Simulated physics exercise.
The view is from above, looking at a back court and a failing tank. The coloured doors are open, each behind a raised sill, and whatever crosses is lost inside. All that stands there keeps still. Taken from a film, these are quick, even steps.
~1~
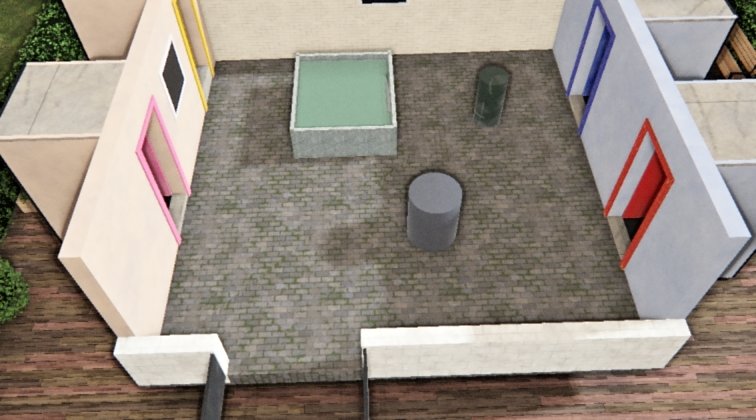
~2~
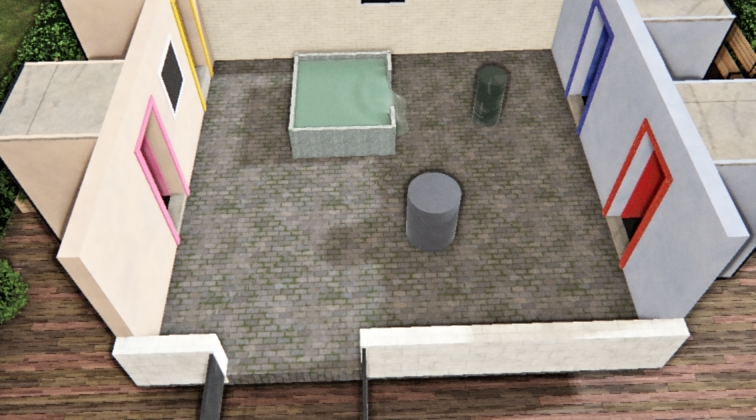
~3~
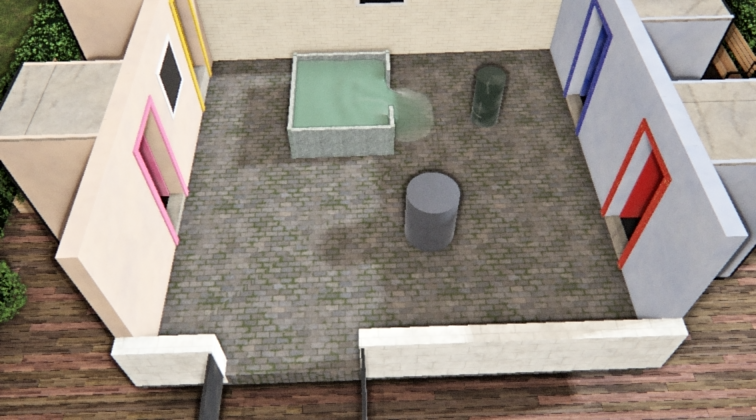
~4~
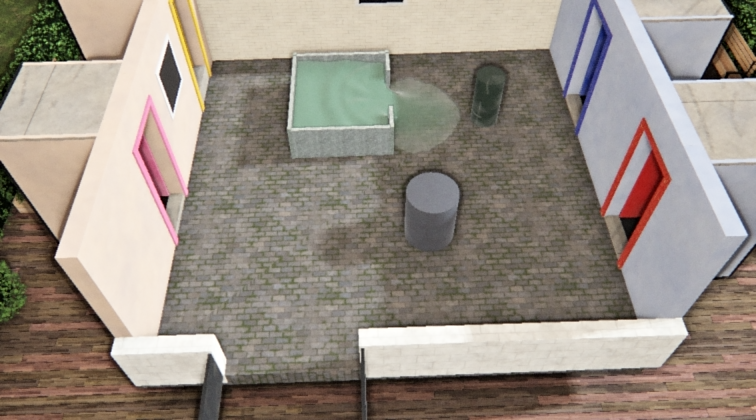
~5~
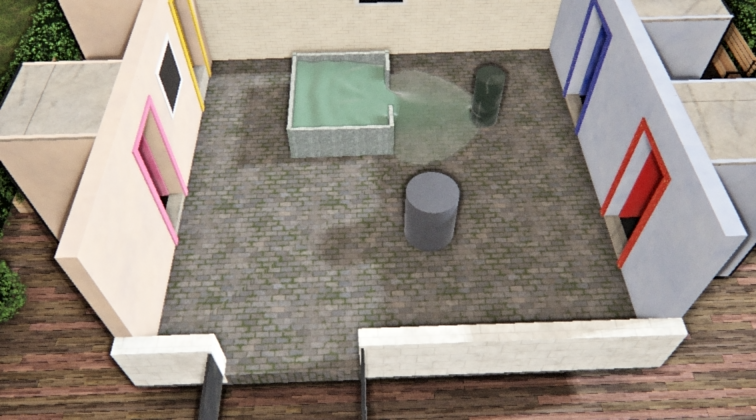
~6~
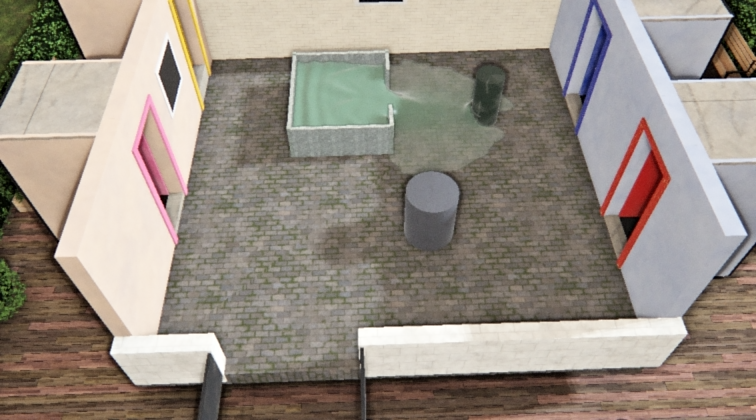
To begin with, green water lies still in a raised tank in a paved court with coloured doorways. Water then breaks out through a gap in the tank's right side and fans across the paving, spreading rightward until it reaches around the dark green upright object, while the grey cylinder stays still.
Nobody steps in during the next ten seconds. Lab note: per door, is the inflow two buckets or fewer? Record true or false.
Red door false; blue door true; pink door true; yellow door true.
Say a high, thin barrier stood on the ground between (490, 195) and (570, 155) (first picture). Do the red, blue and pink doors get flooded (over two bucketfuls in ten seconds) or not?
Red undershoots; blue overshoots; pink undershoots.
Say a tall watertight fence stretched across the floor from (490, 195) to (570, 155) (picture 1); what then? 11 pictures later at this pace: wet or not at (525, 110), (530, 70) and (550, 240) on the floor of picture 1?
In order: Soaked, soaked, untouched.
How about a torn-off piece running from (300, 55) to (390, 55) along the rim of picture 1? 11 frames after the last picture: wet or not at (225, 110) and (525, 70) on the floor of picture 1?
Submerged, then submerged.
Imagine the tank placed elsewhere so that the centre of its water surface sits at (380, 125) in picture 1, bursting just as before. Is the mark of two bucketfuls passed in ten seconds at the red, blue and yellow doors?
Result: Red door tops the limit, blue door tops the limit, yellow door misses it.
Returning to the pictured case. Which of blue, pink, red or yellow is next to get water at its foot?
My pick for first is the blue one.
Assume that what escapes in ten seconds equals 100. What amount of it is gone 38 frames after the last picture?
Roughly 45 per cent.
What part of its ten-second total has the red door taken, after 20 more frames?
The figure is near 45 per cent.
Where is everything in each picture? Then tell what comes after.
In the first picture, still water in the tank at (344, 92).
In the second picture, the front is at (401, 134), out from the gap at (389, 108).
In the third picture, water pours out at (388, 109) and has run to (425, 133).
In the fourth picture, water pours out at (388, 108) and has run to (455, 120).
In the fifth picture, water pours out at (387, 108) and has run to a hidden place.
In the sixth picture, water pours out at (387, 107) and has run to (509, 104).
A moment on, water covers 20 % of the floor; the red door not reached, the blue door wet at the sill, nothing in, the pink door not reached, the yellow door not reached.
Next, water covers 30 % of the floor; the red door wet at the sill, nothing in, the blue door wet at the sill, nothing in, the pink door not reached, the yellow door not reached.
Then, water covers 35 % of the floor; the red door over two buckets in, the blue door under two buckets in, the pink door not reached, the yellow door not reached.
Later, water covers 55 % of the floor; the red door over two buckets in, the blue door under two buckets in, the pink door not reached, the yellow door not reached.
In the end, water covers 80 % of the floor; the red door over two buckets in, the blue door under two buckets in, the pink door wet at the sill, nothing in, the yellow door wet at the sill, nothing in.
